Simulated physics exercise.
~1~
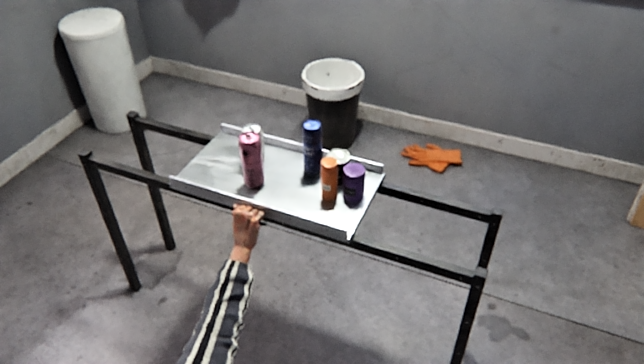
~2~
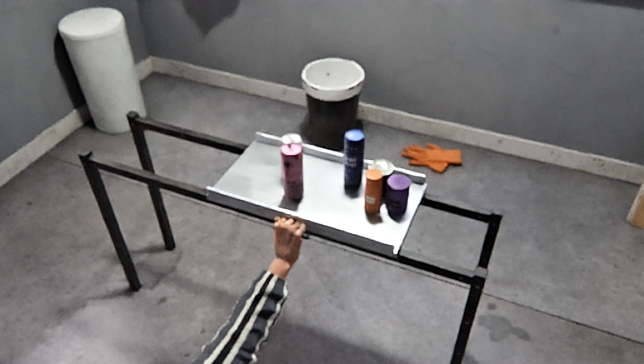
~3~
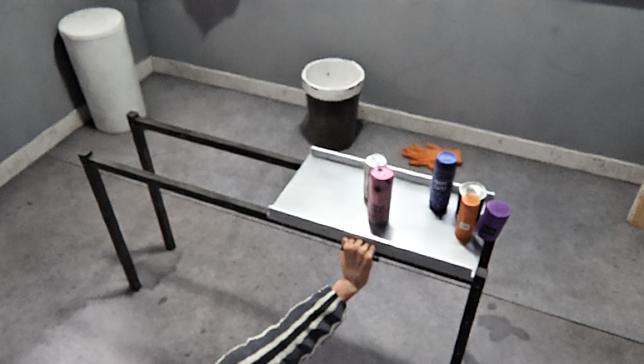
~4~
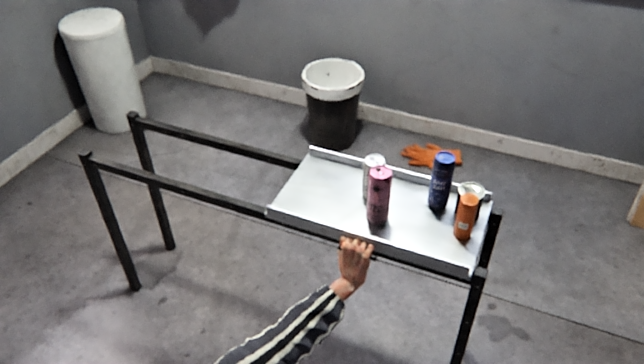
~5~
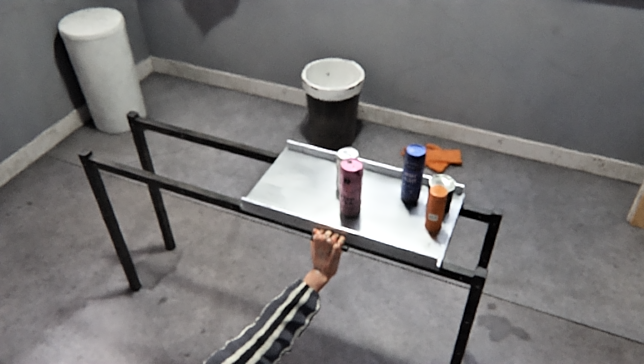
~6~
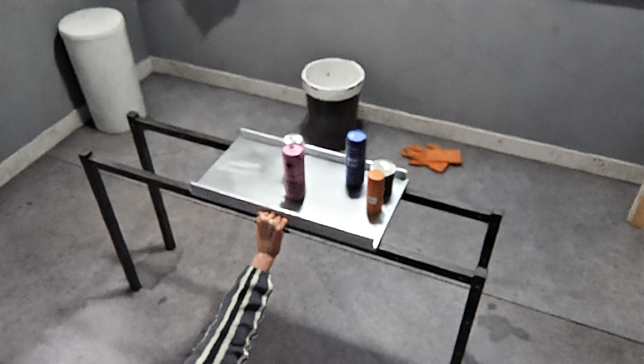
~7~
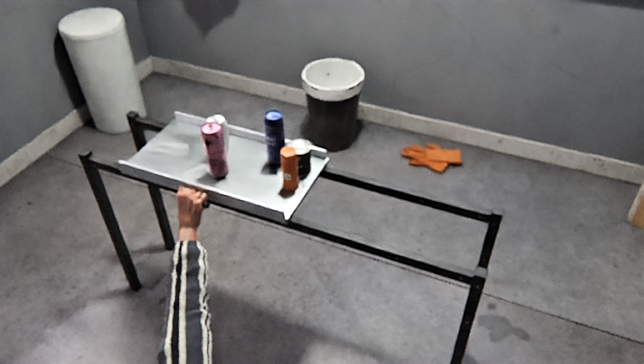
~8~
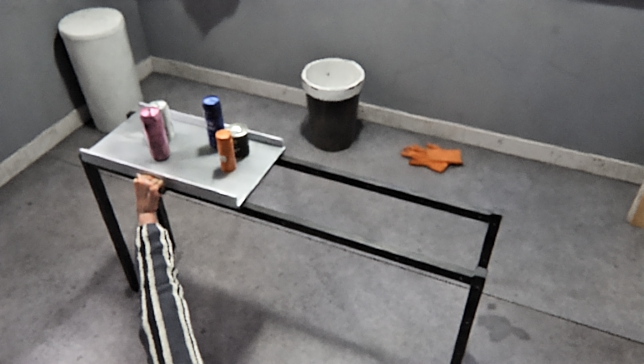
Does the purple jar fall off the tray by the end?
Yes, the purple jar tips over the right end of the tray and falls out, while the other containers stay on.
